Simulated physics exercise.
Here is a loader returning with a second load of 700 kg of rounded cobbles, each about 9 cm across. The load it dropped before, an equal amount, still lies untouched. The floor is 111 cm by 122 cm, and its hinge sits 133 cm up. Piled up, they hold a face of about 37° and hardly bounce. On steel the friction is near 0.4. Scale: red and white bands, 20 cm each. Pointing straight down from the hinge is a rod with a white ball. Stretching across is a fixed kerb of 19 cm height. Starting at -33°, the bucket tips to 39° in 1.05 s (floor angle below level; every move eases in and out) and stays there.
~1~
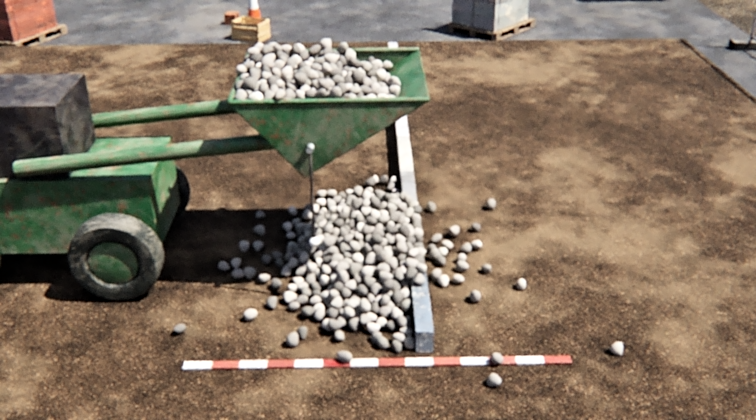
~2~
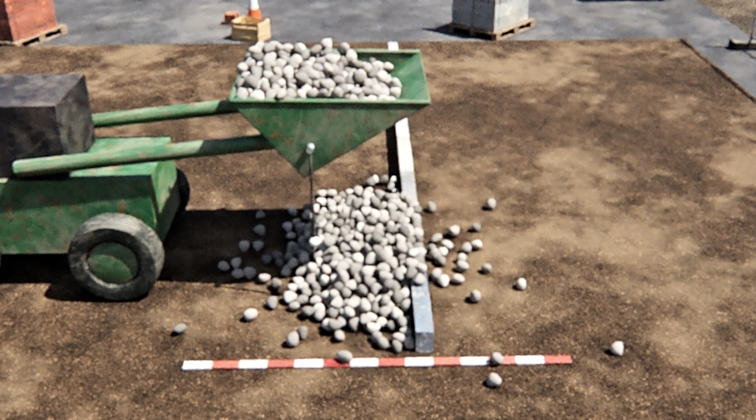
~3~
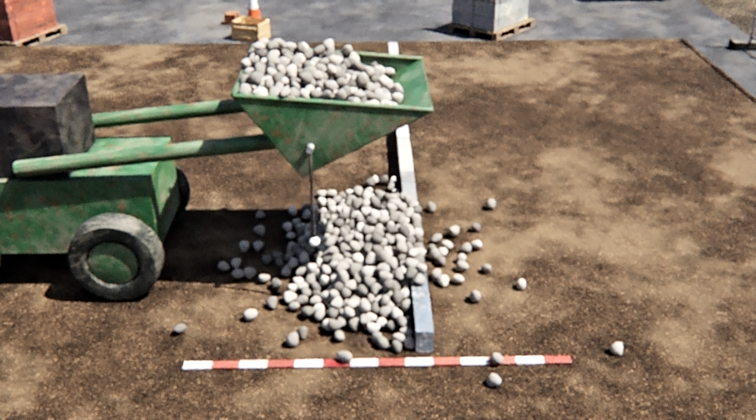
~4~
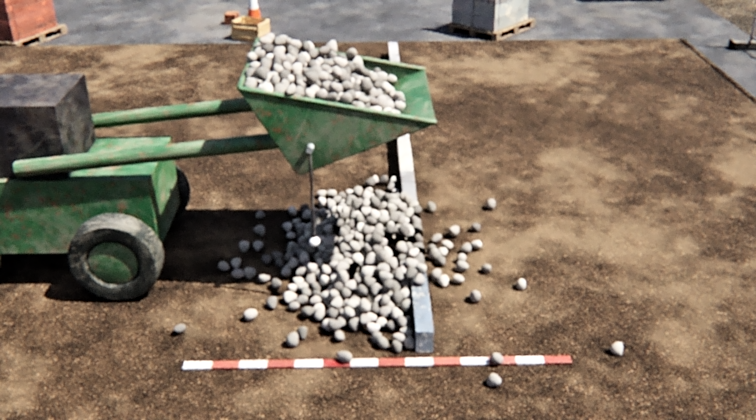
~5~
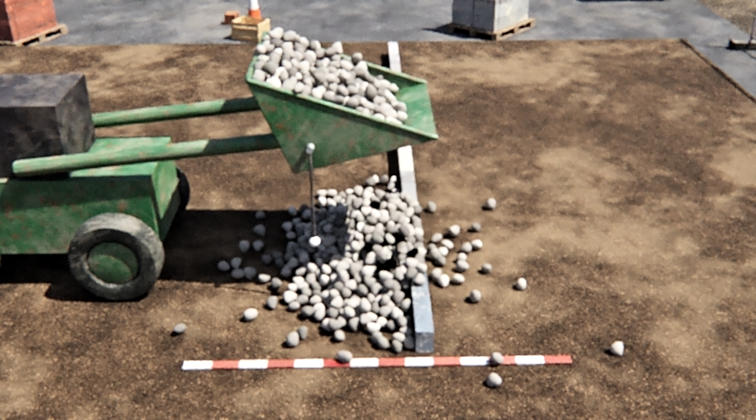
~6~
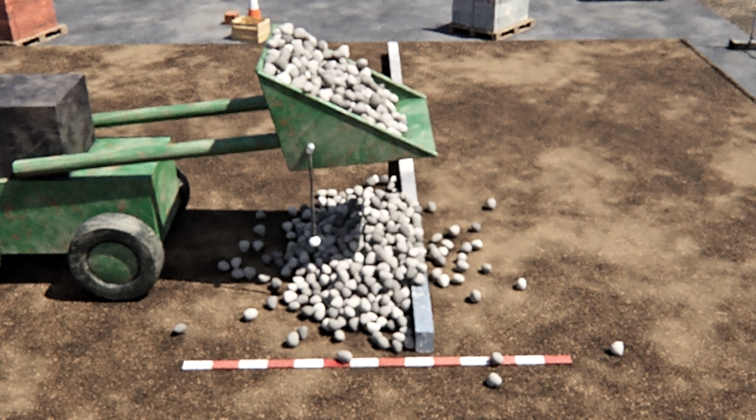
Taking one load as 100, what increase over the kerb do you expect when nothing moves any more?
94 out of 100.
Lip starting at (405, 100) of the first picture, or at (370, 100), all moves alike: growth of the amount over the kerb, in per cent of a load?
Around 75 and 45 percent respectively.
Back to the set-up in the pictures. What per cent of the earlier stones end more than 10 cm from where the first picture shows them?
5 %.
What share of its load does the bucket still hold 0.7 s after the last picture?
Near 65 per cent of the load is held.
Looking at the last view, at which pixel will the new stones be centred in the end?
Centre: Approx. (479, 243).
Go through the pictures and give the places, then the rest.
The first frame shows lip at (429, 100), floor tilted -33°, highest stones at (268, 51). The earlier load is highest near (377, 224), 35 cm above ground level, 96 % on this side of the kerb, 4 % over the kerb.
In the second frame, the bucket is at -32°, its lip at (430, 103); the top of the load is at (263, 52).
In the third frame, the bucket is at -28°, its lip at (433, 110); the top of the load is at (267, 49).
The fourth frame shows lip at (436, 123), floor tilted -22°, highest stones at (273, 44).
The fifth frame shows lip at (437, 138), floor tilted -14°, highest stones at (278, 40).
In the sixth frame, the bucket is at -6°, its lip at (436, 155); the top of the load is at (285, 36).
Then, 0.4 s after the last picture the floor is at 28°; in per cent of one load, 100 in the bucket, 97 on this side of the kerb, 4 over the kerb; the foremost stones are at (501, 268).
Then, 0.7 s after the last picture the floor is at 39°; in per cent of one load, 64 in the bucket, 117 on this side of the kerb, 19 over the kerb; the foremost stones are at (501, 268).
Then, 1.1 s after the last picture the floor is at 39°; in per cent of one load, 19 in the bucket, 114 on this side of the kerb, 68 over the kerb; the foremost stones are at (548, 250).
Then, 3.8 s after the last picture the floor is at 39°; in per cent of one load, 0 in the bucket, 102 on this side of the kerb, 98 over the kerb; the foremost stones are at (689, 214). Net gain over the kerb, 94.
